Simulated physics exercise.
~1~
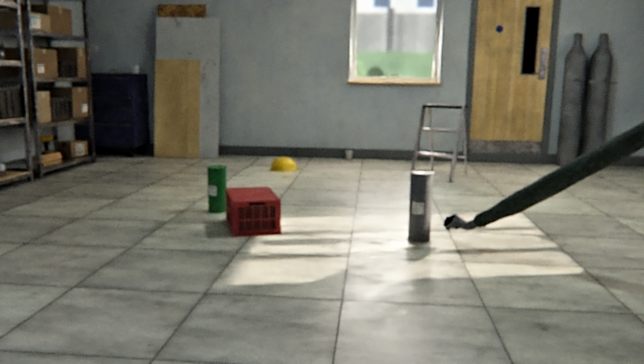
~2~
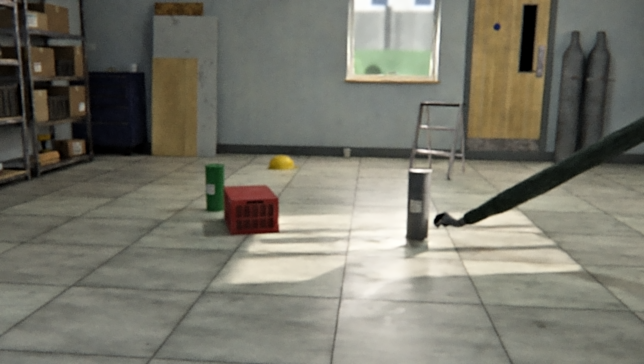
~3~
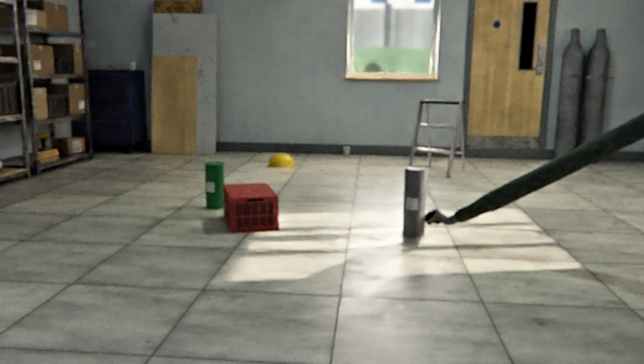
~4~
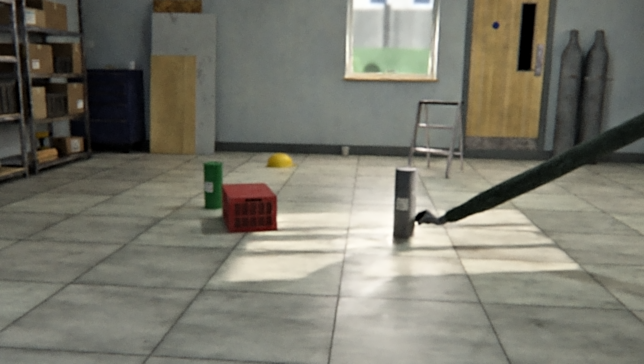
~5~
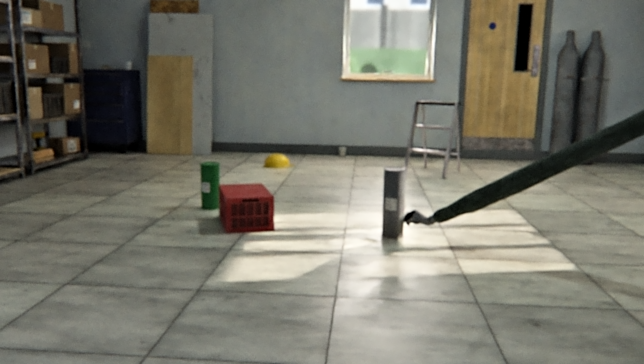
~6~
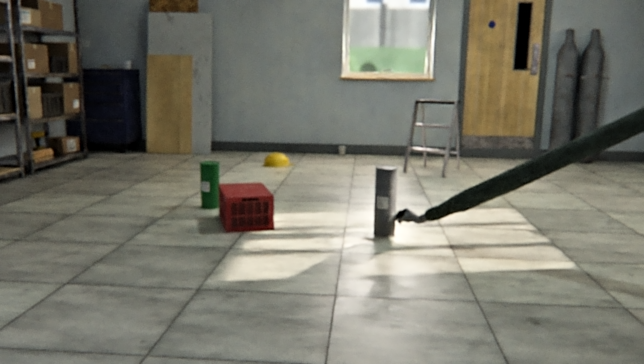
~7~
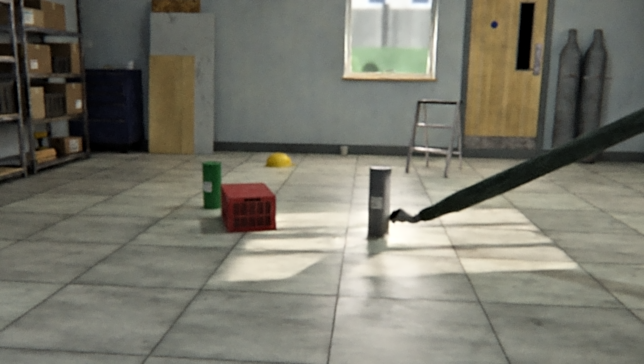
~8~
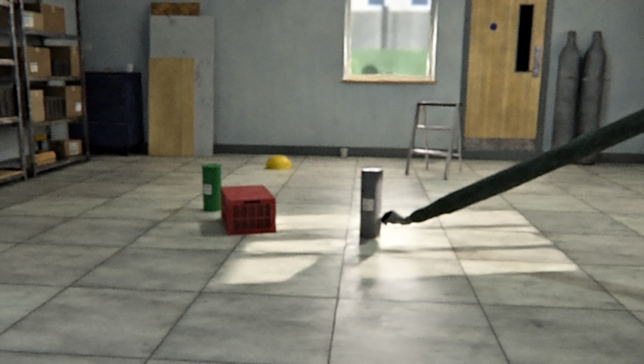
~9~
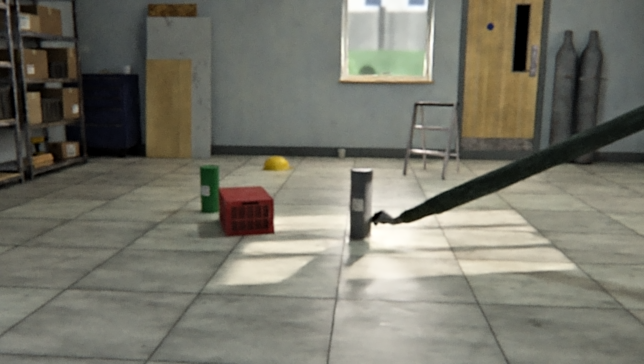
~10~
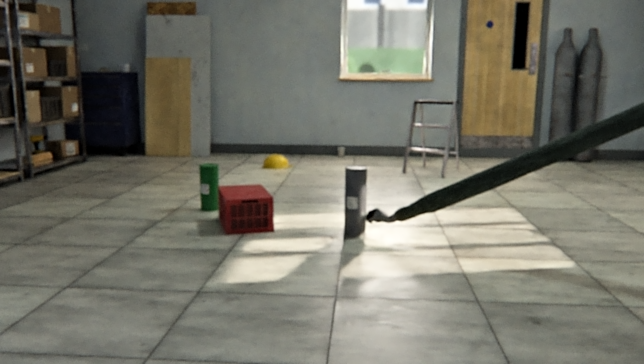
A dark arm slowly pushes an upright grey canister left across the tiled floor.
